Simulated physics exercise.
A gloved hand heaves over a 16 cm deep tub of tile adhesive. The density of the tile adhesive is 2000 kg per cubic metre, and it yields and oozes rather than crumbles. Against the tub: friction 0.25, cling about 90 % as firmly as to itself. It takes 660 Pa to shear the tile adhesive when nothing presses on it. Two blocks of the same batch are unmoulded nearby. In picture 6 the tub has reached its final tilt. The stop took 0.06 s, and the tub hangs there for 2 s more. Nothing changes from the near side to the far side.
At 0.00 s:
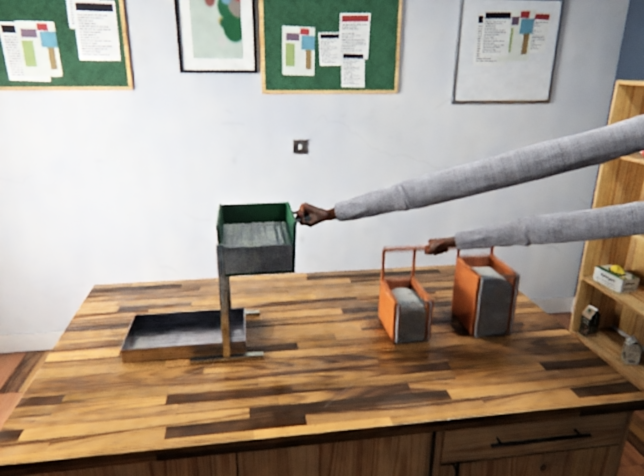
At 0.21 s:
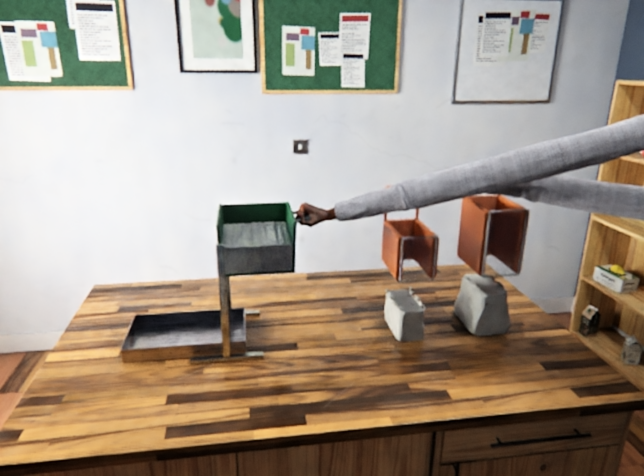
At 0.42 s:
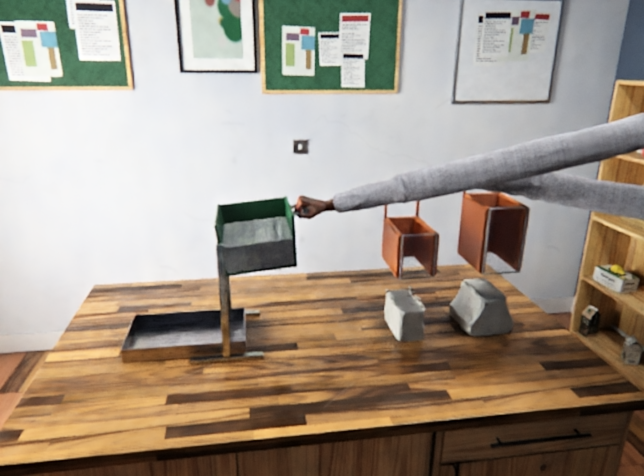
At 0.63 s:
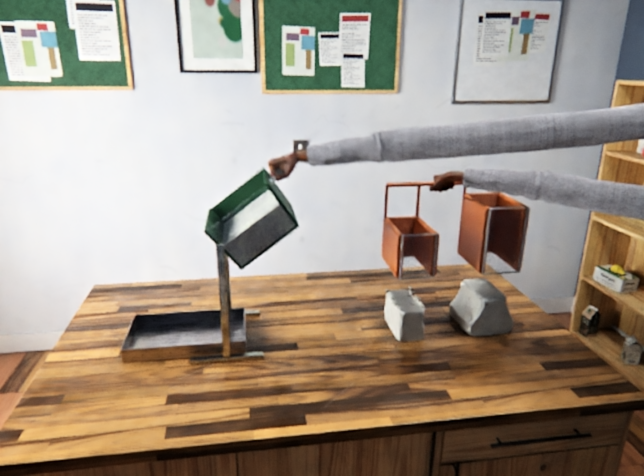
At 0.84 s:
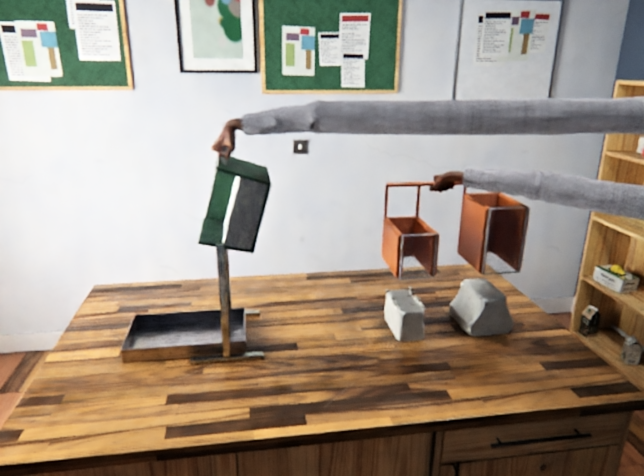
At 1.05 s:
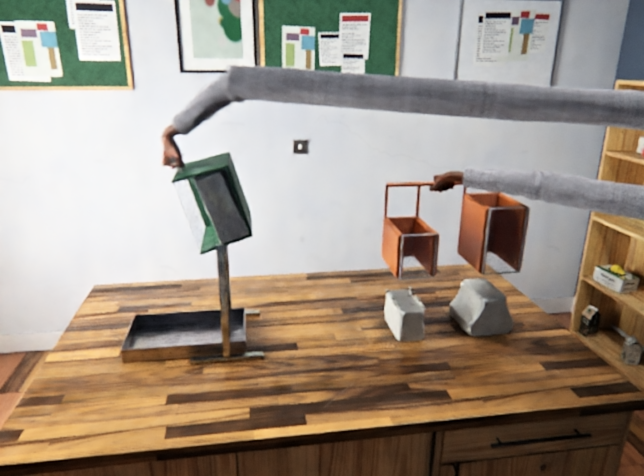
The clip shows one hand lifting two orange moulds off grey blocks, the right block slumping slightly, while another hand then tilts a green-sided tub of grey material leftward on its post above a tray until it is steeply tipped.
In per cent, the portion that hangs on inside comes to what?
Close to 44 per cent.
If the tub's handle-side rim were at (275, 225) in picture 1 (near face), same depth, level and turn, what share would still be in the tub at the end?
Then about 50 %.
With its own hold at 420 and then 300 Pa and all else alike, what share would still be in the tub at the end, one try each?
In turn about 30 %, 30 %.
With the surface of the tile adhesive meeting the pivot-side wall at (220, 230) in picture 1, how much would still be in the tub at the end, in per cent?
It would be near 18 %.
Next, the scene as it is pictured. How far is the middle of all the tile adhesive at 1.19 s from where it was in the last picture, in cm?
Some 7 cm.
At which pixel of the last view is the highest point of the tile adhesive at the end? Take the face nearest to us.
Near (224, 222).
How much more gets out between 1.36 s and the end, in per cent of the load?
Some 0 per cent.
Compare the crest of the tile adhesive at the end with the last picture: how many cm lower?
About 16 cm.
After 1.19 s, the tub is at 106 degrees and holds 89 %.
After 1.36 s, the tub is at 106 degrees and holds 44 %.
After 1.53 s, the tub is at 106 degrees and holds 44 %.
After 1.70 s, the tub is at 106 degrees and holds 44 %.
After 3.05 s, at the end, the tub is at 106 degrees and holds 44 %.
